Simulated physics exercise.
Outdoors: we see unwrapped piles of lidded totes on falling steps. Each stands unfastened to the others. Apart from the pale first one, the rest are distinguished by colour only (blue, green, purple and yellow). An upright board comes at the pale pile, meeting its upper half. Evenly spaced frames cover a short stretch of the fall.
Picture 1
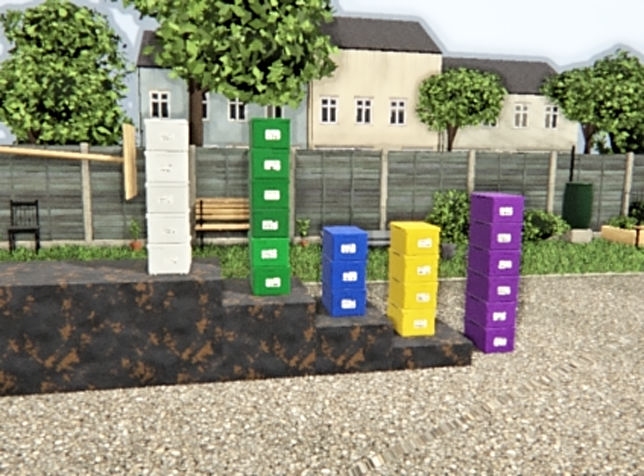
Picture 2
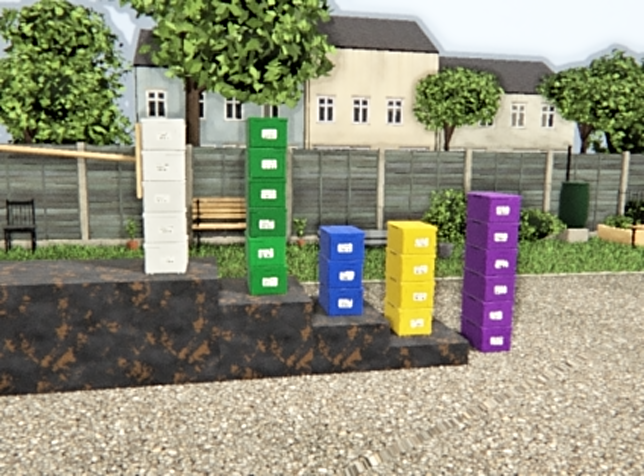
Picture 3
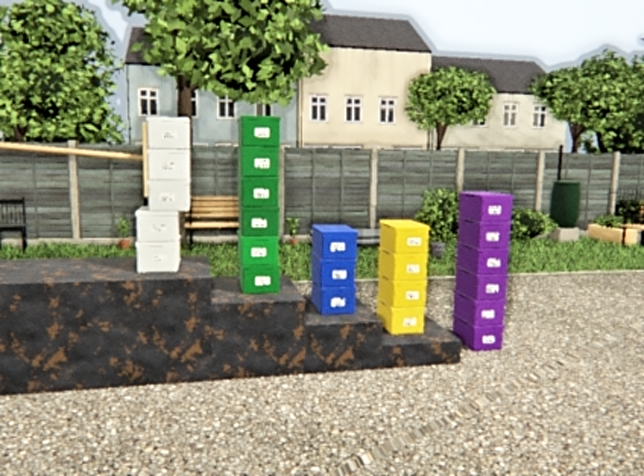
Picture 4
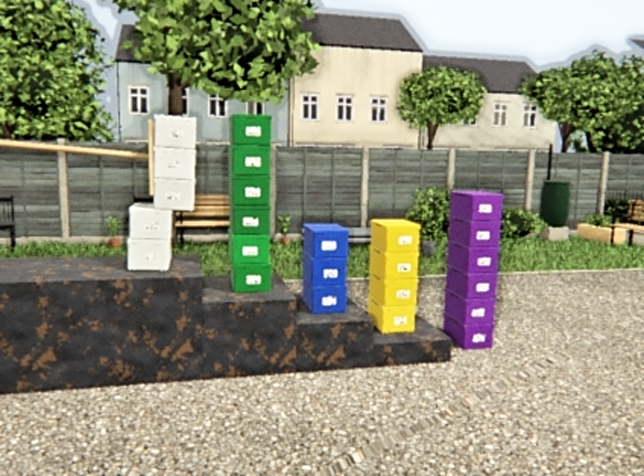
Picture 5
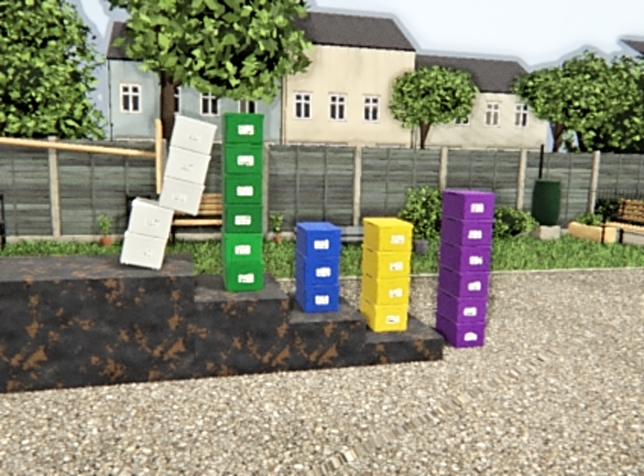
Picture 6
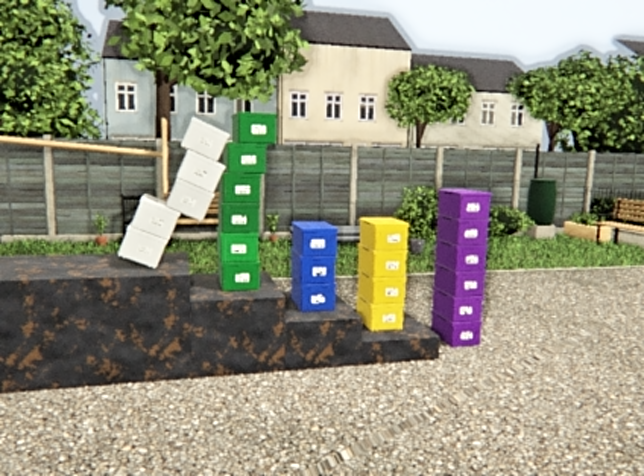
In a gravel yard with dark steps, a wooden board pushed the upper part of a white stack of boxes rightward, and it leaned against the green stack, nudging that stack's top boxes slightly right.
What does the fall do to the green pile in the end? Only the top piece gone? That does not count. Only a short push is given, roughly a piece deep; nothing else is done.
In the end it wrecks it.
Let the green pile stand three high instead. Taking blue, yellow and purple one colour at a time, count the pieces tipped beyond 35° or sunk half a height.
Blue 0, yellow 1, purple 0.
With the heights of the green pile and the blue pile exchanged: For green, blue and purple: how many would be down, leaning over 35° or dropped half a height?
Green 0, blue 0, purple 0.
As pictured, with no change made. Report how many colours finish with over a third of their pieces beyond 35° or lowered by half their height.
That gives 4 overall.
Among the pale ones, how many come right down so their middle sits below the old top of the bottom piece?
5.
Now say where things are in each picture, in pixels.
In the first picture (places mark the middle of the side facing us; the camera pans a little), board (126, 151) not yet touching; top green tote (272, 134); top blue tote (350, 248); the rest undisturbed.
In the second picture, board (138, 151) not yet touching; top green tote (268, 133).
In the third picture, board (145, 149) pushing; top green tote (261, 132).
In the fourth picture, board (151, 148) pushing; top green tote (252, 130).
In the fifth picture, board (158, 146) pushing, top of the pale pile leaning a little; top green tote (245, 129); the rest undisturbed.
In the sixth picture, board (164, 146) stopped, top of the pale pile leaning clearly; top green tote (258, 128) shifted half its height; top blue tote (320, 243); 2 disturbed, none down.
Soon after the last picture, 5 of the pale pile down; 3 of the 6 green totes down (3 of 19 in all colours); top green tote on its side; top blue tote leaning barely.
A little later, 5 of the pale pile down; 5 of the 6 green totes down (14 of 19 in all colours); top green tote on its side; top blue tote leaning well over, some two heights lower.
At rest, 5 of the pale pile down; 5 of the 6 green totes down (15 of 19 in all colours); top green tote on its side; top purple tote on its side. As the last picture would show them, middles, top green tote near (599, 321), top purple tote near (632, 303).
